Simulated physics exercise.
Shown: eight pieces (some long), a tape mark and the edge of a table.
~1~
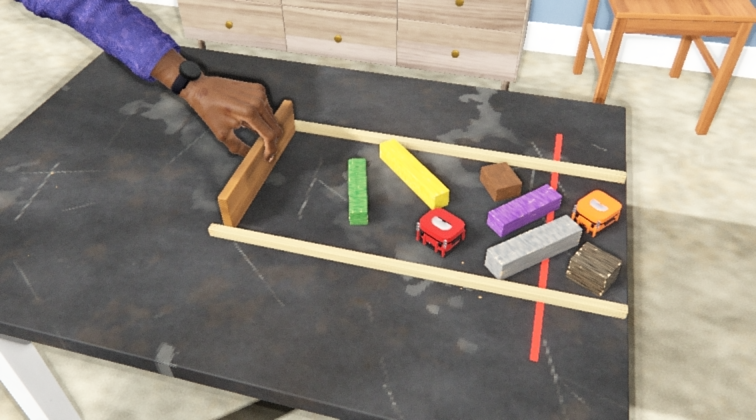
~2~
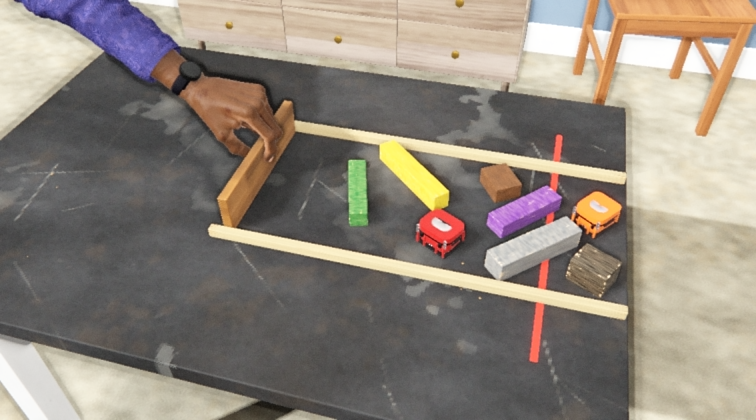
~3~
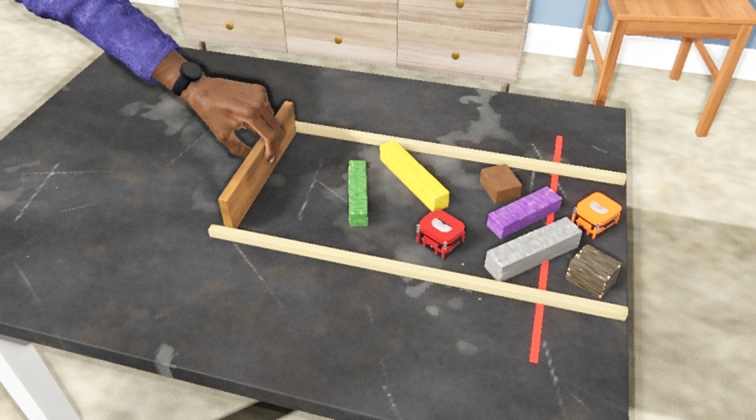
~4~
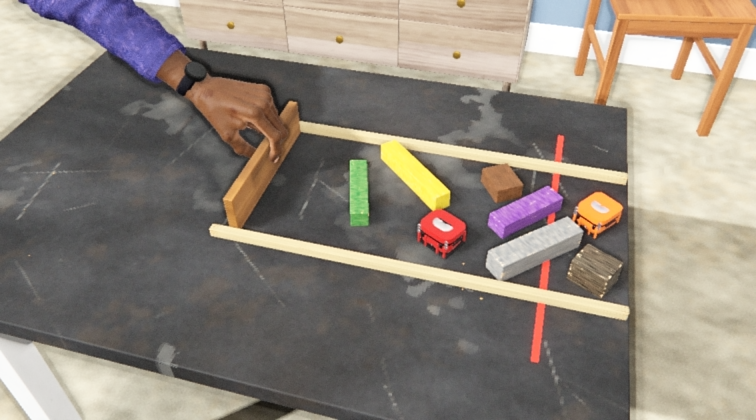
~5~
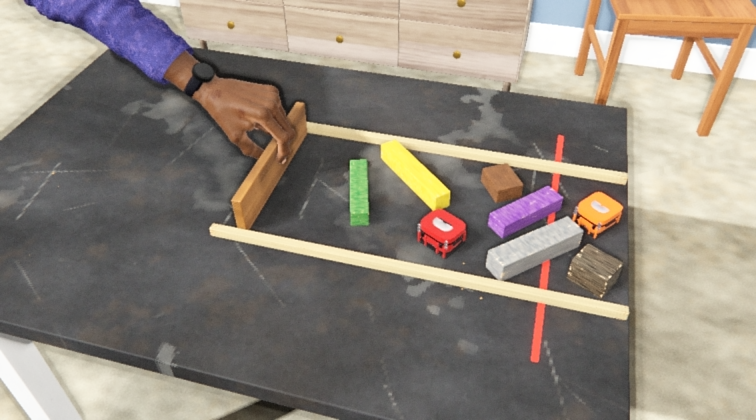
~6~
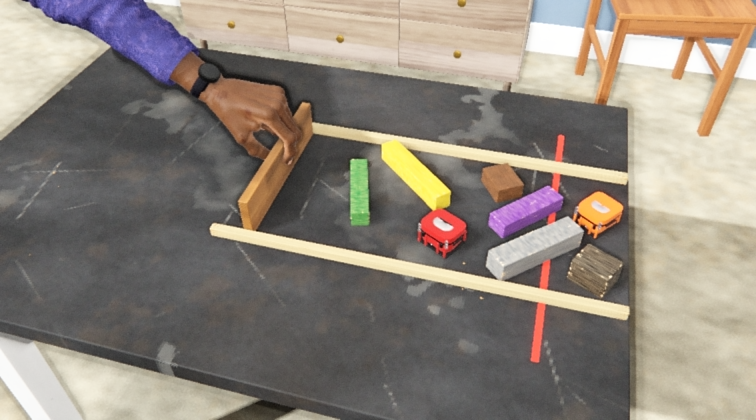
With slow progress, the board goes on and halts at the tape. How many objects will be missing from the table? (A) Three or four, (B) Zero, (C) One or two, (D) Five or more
One or two (C).
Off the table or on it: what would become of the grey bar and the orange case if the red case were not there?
Grey bar still up, orange case down.
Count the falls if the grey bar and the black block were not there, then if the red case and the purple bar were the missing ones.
It would be 1 and 0.
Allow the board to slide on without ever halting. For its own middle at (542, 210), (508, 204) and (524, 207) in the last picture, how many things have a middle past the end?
Respectively 2, 0 and 1.
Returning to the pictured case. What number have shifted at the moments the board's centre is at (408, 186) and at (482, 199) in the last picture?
Note: First position 2; second position 6.
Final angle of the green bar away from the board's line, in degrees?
I'd say it's about 0° out of line.
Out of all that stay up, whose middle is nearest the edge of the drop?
The one out in front is the grey bar.
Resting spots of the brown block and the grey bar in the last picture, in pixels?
Around (607, 201), then around (629, 265).
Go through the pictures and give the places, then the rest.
In the first picture, orange case (596, 214); black block (594, 269); grey bar (534, 247); board (261, 161); tape (549, 228).
In the second picture, black block (593, 271); brown block (501, 182).
In the third picture, grey bar (534, 249); board (262, 162).
In the fourth picture, orange case (597, 215); purple bar (526, 212).
In the fifth picture, black block (595, 271); yellow bar (414, 174).
In the sixth picture, orange case (598, 215); black block (595, 271); grey bar (535, 248); board (280, 164); tape (551, 228).
A little later, none off yet; orange case at rest near (598, 215); black block at rest near (595, 271); grey bar at rest near (535, 248).
Next, none off yet; orange case shifted a little near (619, 221); black block shifted a little near (610, 274); grey bar shifted a little near (582, 256).
When it is over, the number that fall off is one or two; down, black block and orange case.
